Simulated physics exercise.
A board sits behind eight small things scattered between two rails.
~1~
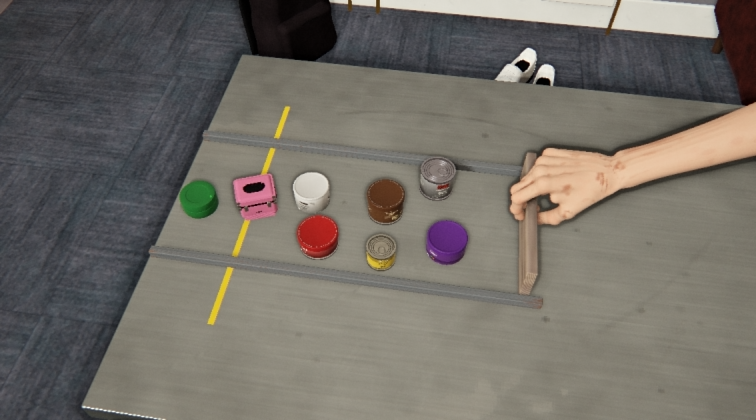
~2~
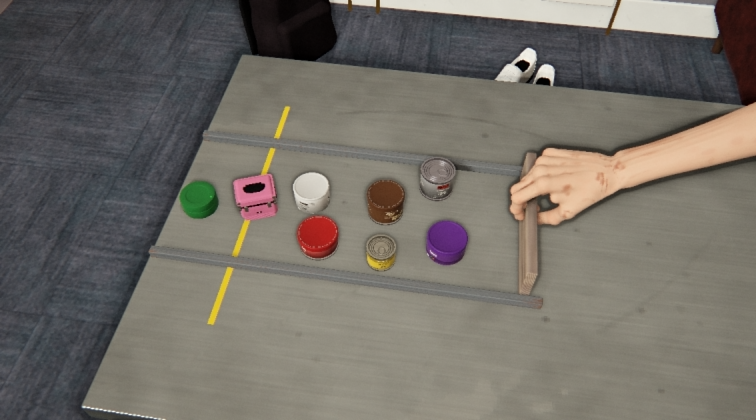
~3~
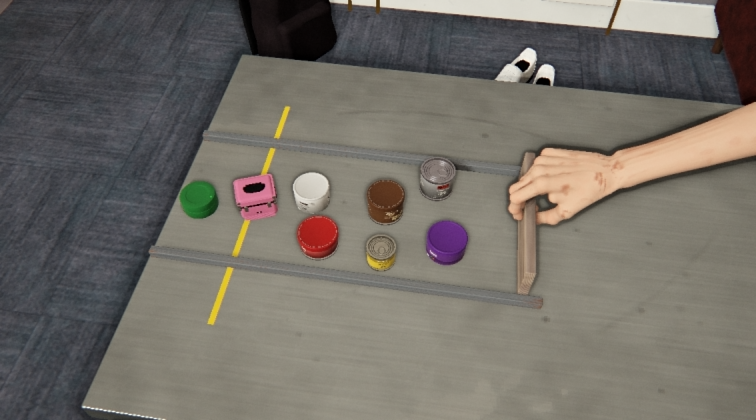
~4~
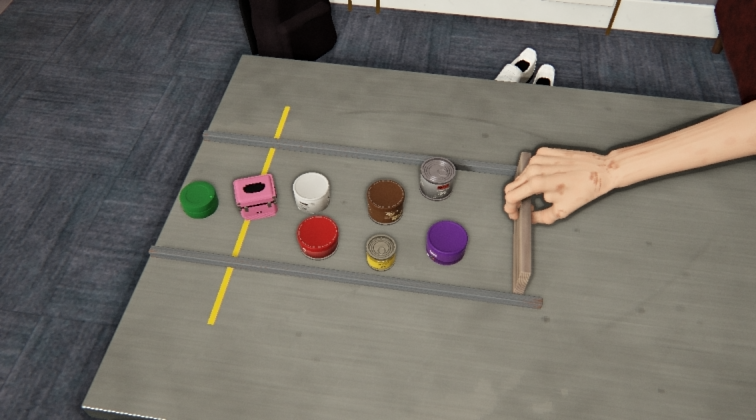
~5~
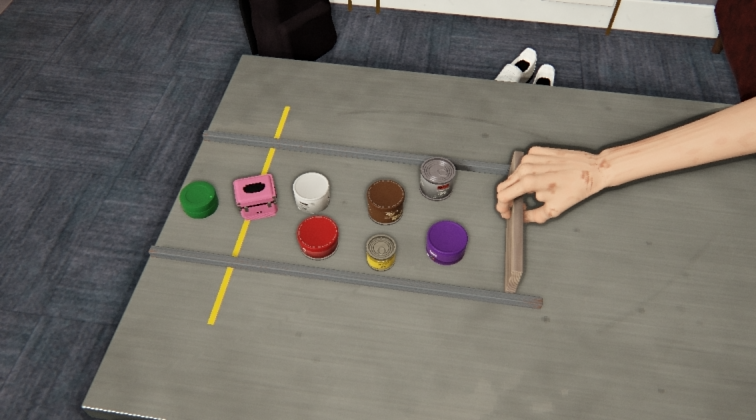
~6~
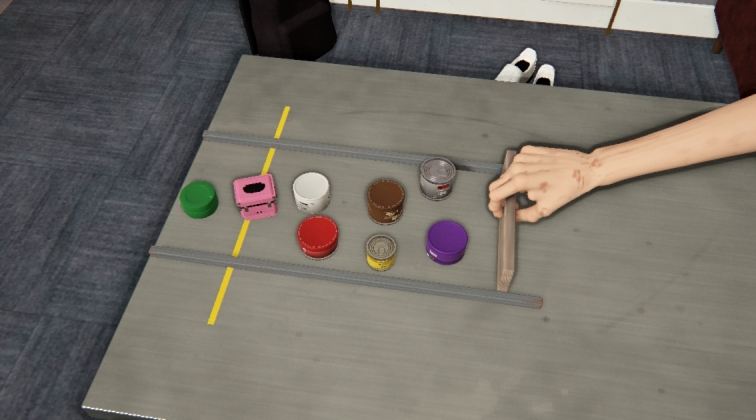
A wooden board, gripped by a hand, slides slightly left between two rails toward scattered containers.
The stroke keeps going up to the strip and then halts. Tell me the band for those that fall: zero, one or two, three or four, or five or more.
Under three but some drop.
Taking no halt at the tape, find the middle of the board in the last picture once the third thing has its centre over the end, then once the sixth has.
(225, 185), then (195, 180).
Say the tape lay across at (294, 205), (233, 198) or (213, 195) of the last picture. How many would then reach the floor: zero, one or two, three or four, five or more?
No fall at all; just one or two; three or four.
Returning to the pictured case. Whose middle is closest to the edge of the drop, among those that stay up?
Pink case.
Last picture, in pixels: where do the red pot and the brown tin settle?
First object: (192, 232); second object: (240, 178).
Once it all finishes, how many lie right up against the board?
Number in contact with it: 4.
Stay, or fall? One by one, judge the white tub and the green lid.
The white tub stays put, and the green lid is gone.
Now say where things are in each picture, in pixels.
In the first picture, green lid (199, 200); pink case (256, 197); white tub (312, 193); board (528, 221); tape (254, 200).
In the second picture, pink case (256, 197); red pot (318, 238).
In the third picture, white tub (312, 193); brown tin (386, 203).
In the fourth picture, green lid (199, 200); purple tub (446, 243).
In the fifth picture, pink case (256, 197); yellow tin (381, 253).
In the sixth picture, green lid (199, 200); pink case (256, 197); white tub (312, 193); board (507, 219); tape (254, 200).
A little later, none off yet; green lid at rest near (199, 200); pink case at rest near (256, 197); white tub at rest near (312, 193).
When it is over, the number that fall off is one or two; down, green lid.
